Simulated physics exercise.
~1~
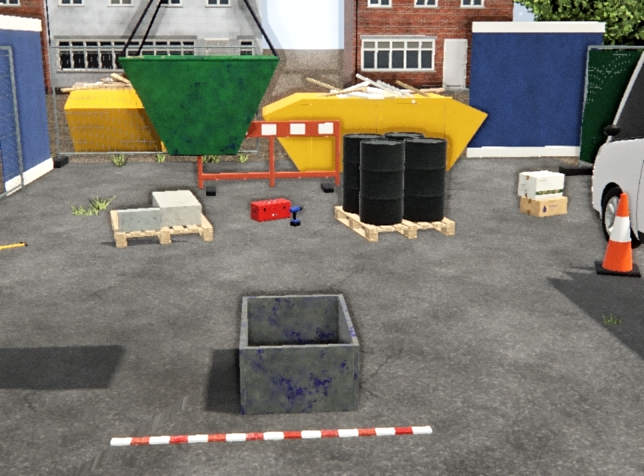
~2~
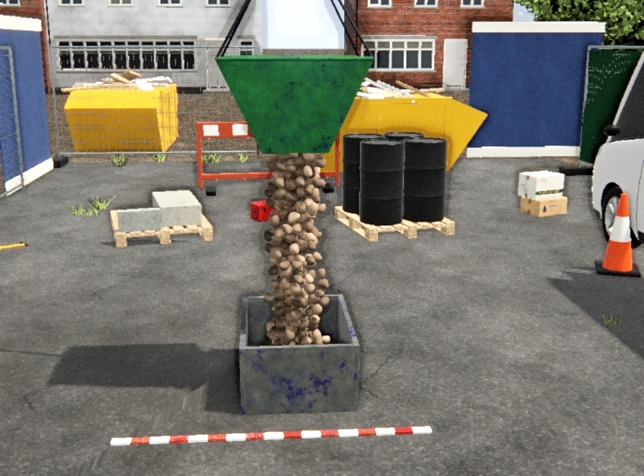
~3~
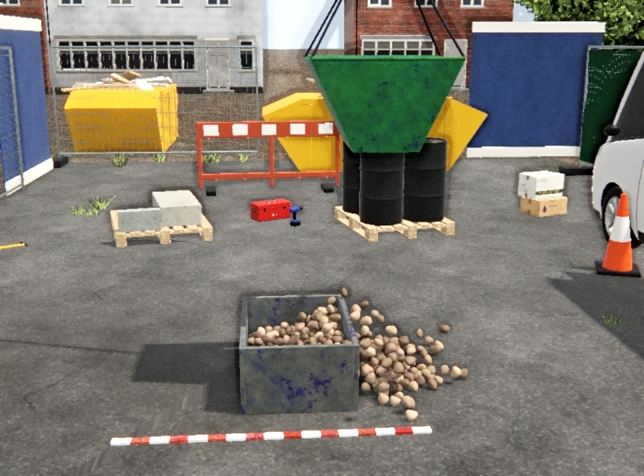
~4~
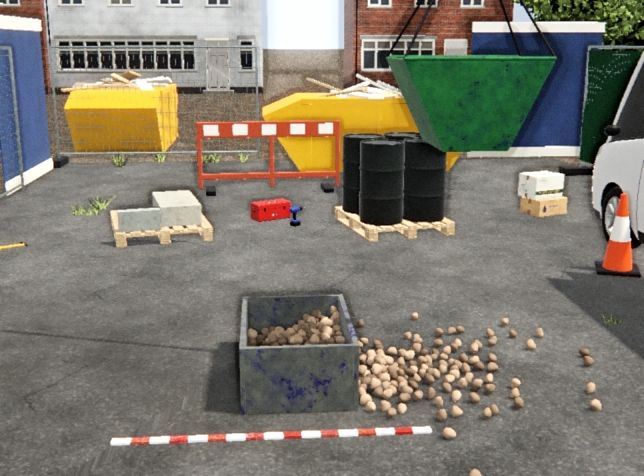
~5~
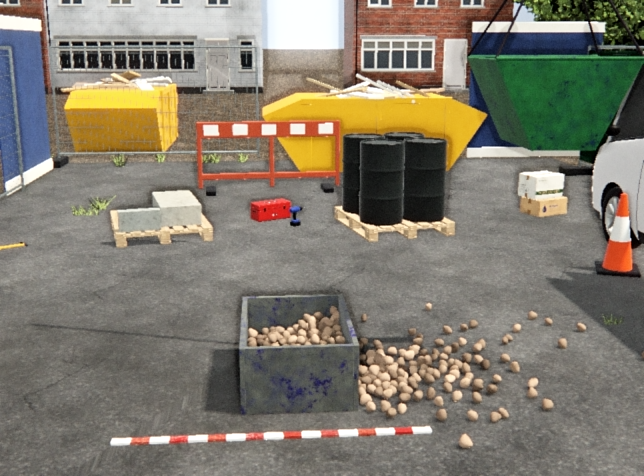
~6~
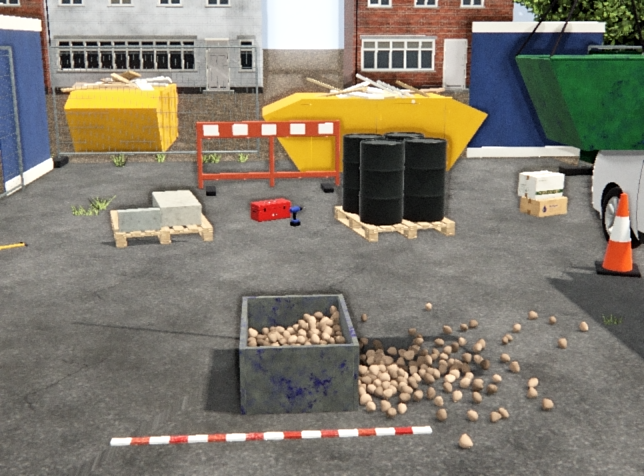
A paved work yard with brick buildings behind it is seen from a slightly raised, still view. A green skip hangs at upper left of centre above a grey open bin, with a red and white striped staff lying in front, black drums on a pallet, yellow skips, a barrier, an orange cone and a white vehicle around. The skip moves right and drops a thick column of brown rounded stones into the bin. Some stones spill over the right side and scatter across the ground. The emptied skip travels on to the right edge, leaving most stones in the bin and the rest strewn beside it.
